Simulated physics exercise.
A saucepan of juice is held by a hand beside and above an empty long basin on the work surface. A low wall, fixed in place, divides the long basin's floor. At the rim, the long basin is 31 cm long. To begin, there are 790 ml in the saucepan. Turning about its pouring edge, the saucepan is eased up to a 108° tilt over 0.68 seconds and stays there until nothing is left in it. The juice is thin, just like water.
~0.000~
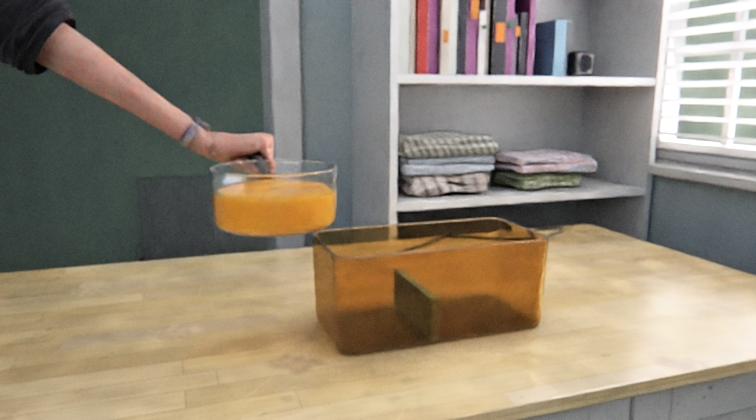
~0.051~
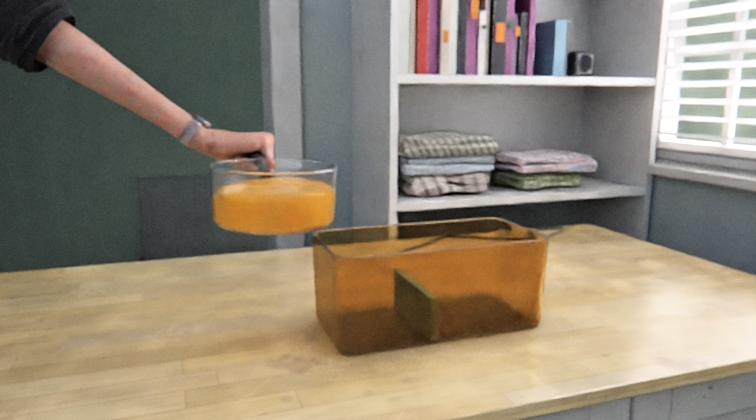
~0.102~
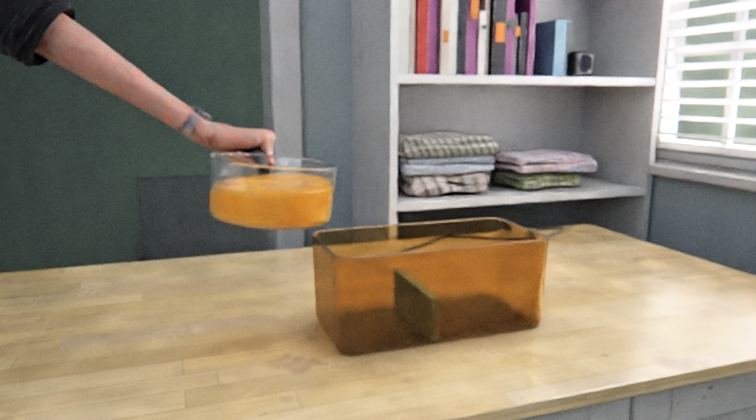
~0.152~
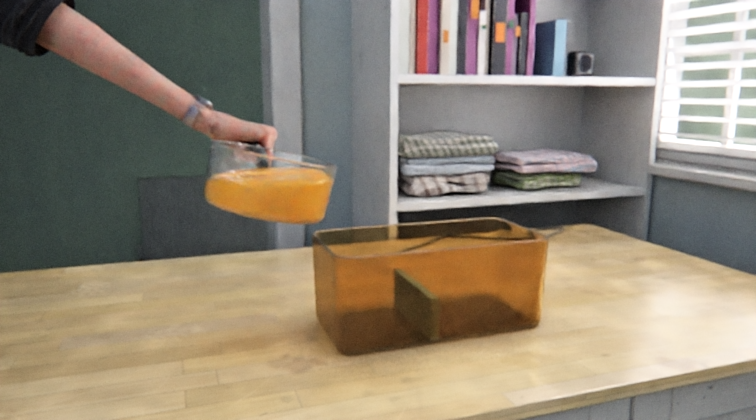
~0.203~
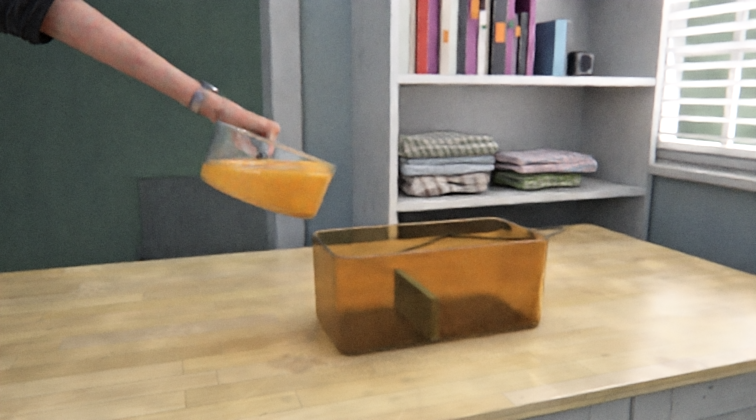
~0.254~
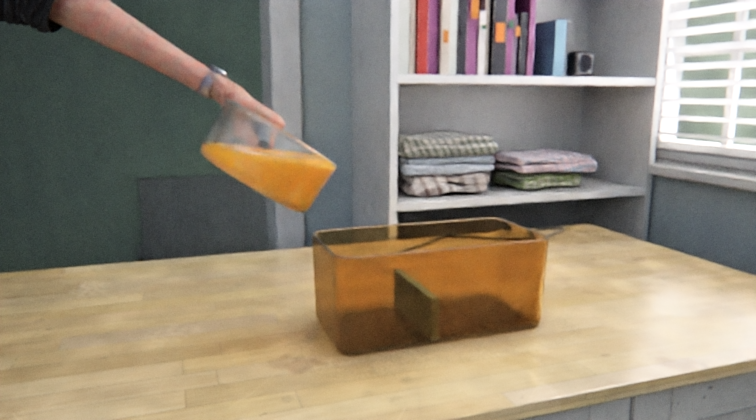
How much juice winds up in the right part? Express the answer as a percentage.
About 47 per cent.
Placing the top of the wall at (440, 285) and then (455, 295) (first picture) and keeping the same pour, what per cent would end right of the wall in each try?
In order, 10 and 15 per cent.
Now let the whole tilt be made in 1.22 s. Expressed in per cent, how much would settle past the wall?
Roughly 25 %.
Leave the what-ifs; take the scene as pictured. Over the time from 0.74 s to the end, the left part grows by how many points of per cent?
18 %.
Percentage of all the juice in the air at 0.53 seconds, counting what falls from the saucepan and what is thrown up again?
It comes to about 56 percent.
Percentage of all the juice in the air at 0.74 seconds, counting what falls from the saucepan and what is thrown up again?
It comes to some 10 percent of the total.
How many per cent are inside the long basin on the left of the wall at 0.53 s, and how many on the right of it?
Left roughly 8, right roughly 0.
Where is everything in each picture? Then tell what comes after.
Tilt 0°; pouring edge (334, 166); surface from (214, 192) to (330, 186); the long basin's rim runs from (323, 245) to (523, 229); the wall's top is at (415, 284), in the first frame.
Tilt 1°; pouring edge (334, 166); surface from (214, 190) to (330, 184), in the second frame.
Tilt 6°; pouring edge (333, 167); surface from (211, 187) to (329, 179), in the third frame.
Tilt 13°; pouring edge (333, 167); surface from (208, 178) to (327, 173), in the fourth frame.
Tilt 22°; pouring edge (333, 167); surface from (204, 163) to (329, 166), in the fifth frame.
Tilt 33°; pouring edge (332, 167); surface from (204, 144) to (332, 160), in the sixth frame.
Then, 0.53 s in, the tilt is 96° and 37 per cent is still to pour, 8 is left of the wall and 0 right of it.
Then, 0.74 s in, the tilt is 108° and 3 per cent is still to pour, 30 is left of the wall and 57 right of it.
Then, 0.95 s in, the tilt is 108° and 0 per cent is still to pour, 43 is left of the wall and 44 right of it.
Then, 1.18 s in, the tilt is 108° and 0 per cent is still to pour, 49 is left of the wall and 47 right of it.
Finally, 49 per cent lies left of the wall, 47 right of it and 4 outside.
